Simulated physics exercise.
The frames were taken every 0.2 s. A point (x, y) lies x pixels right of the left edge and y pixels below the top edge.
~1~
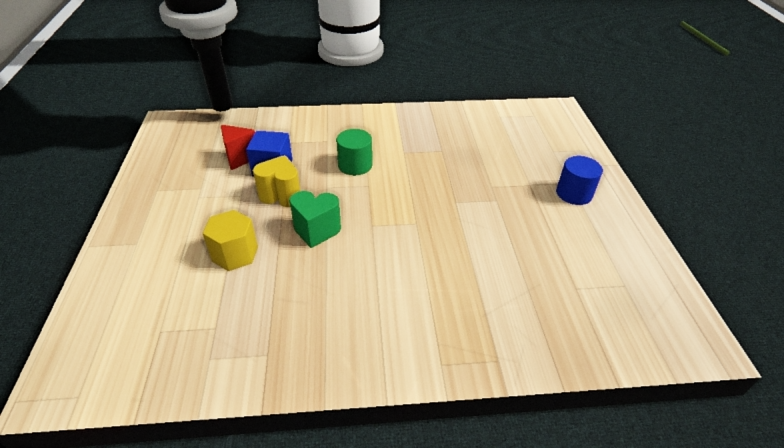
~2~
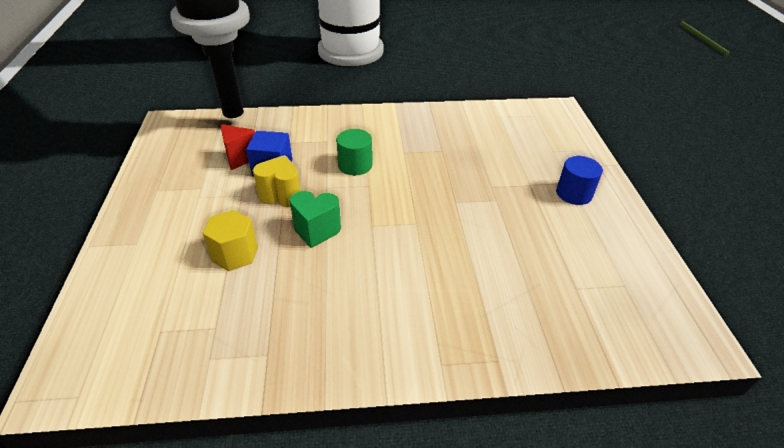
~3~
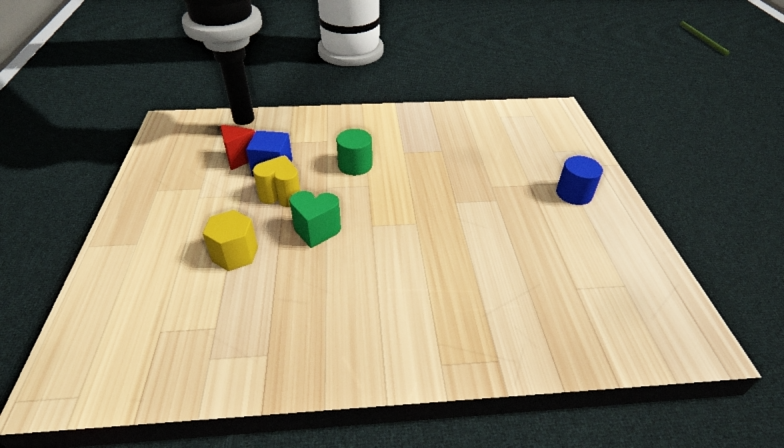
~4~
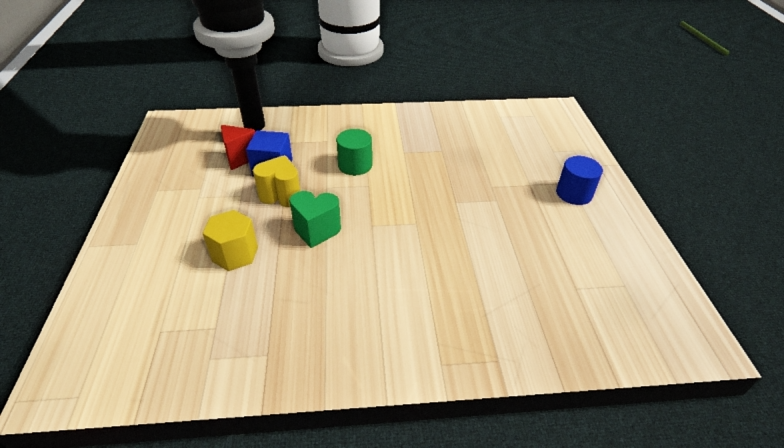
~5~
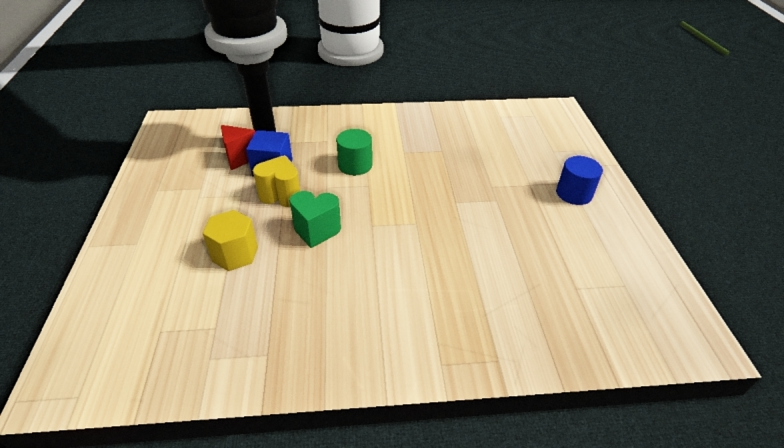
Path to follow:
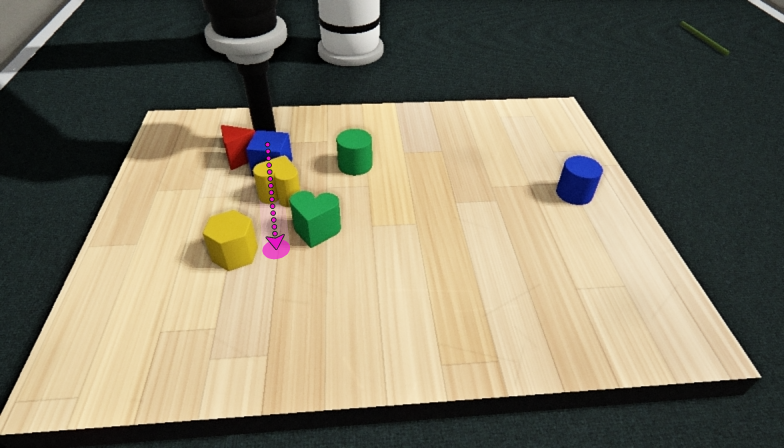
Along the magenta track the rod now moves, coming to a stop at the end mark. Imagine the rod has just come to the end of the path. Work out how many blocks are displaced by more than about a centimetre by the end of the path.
My forecast: 3 or more.
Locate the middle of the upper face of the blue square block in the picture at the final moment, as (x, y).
At (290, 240).
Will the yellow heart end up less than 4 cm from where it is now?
I'd say no.
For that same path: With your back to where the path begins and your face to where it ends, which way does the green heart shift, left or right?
Gets pushed left.
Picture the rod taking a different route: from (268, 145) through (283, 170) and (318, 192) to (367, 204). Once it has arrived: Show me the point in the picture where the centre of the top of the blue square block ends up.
The middle of the upper face of the blue square block will lie at about (289, 179) in the picture.
Path on the board, straight from (268, 145) to (276, 249).
The first path, step by step. One third of the way, rod (268, 163); red triangle (232, 134), turned 25° clockwise; blue square block (275, 164), turned 30° anticlockwise; yellow heart (285, 184); green heart (317, 206).
Two thirds of the way, rod (270, 197); red triangle (232, 134), turned 25° clockwise; blue square block (280, 200), turned 35° anticlockwise; yellow heart (295, 222); green heart (340, 226), turned 75° anticlockwise.
At the end, rod (274, 237); red triangle (232, 134), turned 25° clockwise; blue square block (290, 240), turned 50° anticlockwise; yellow heart (316, 261), turned 15° anticlockwise; green heart (345, 230), turned 100° anticlockwise.
